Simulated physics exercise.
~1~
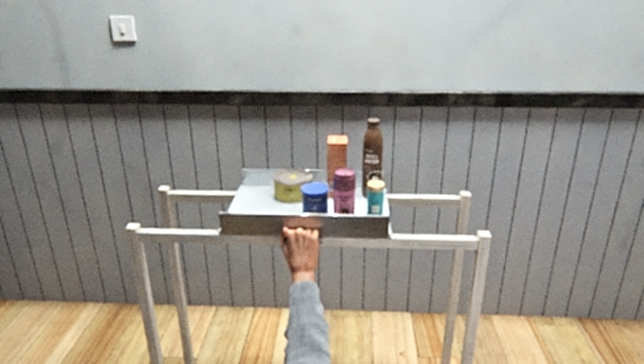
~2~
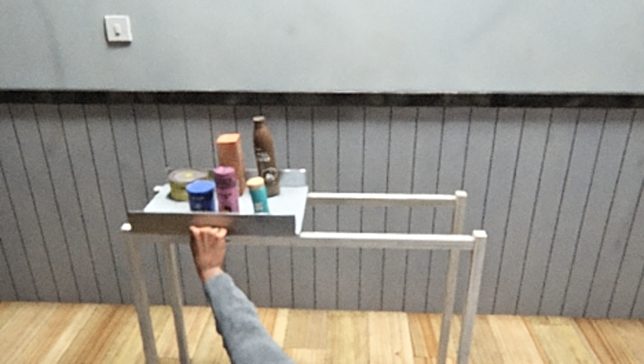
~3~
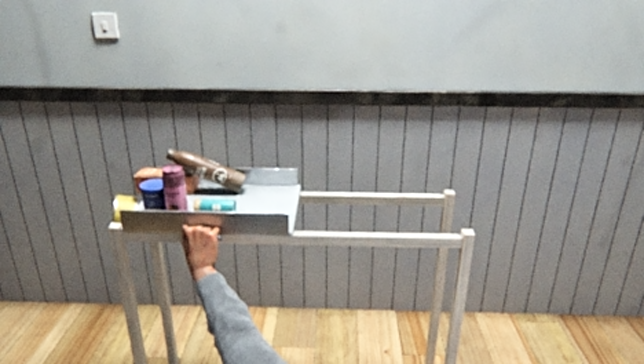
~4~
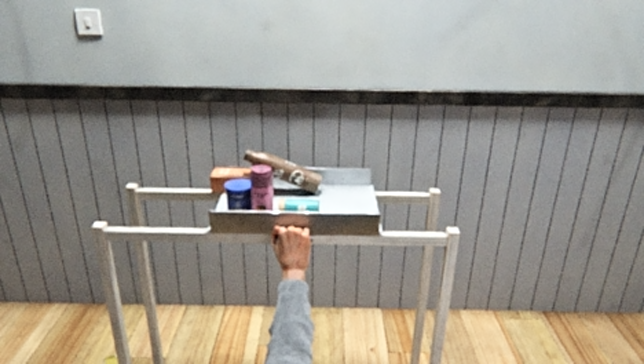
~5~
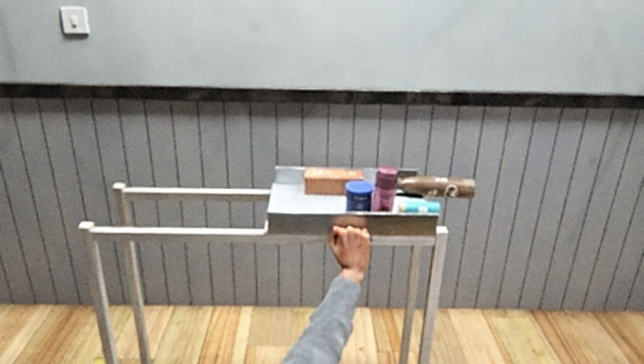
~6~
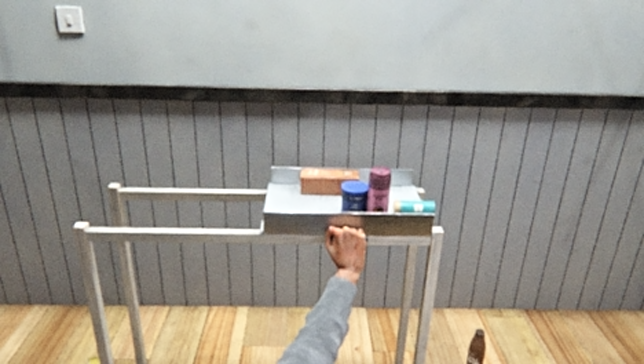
A hand slid a metal tray of small containers left along a frame, toppling several and sending the yellow tub off the end, then pushed it right, where the brown bottle dropped off while the pink can and blue tin stayed standing.
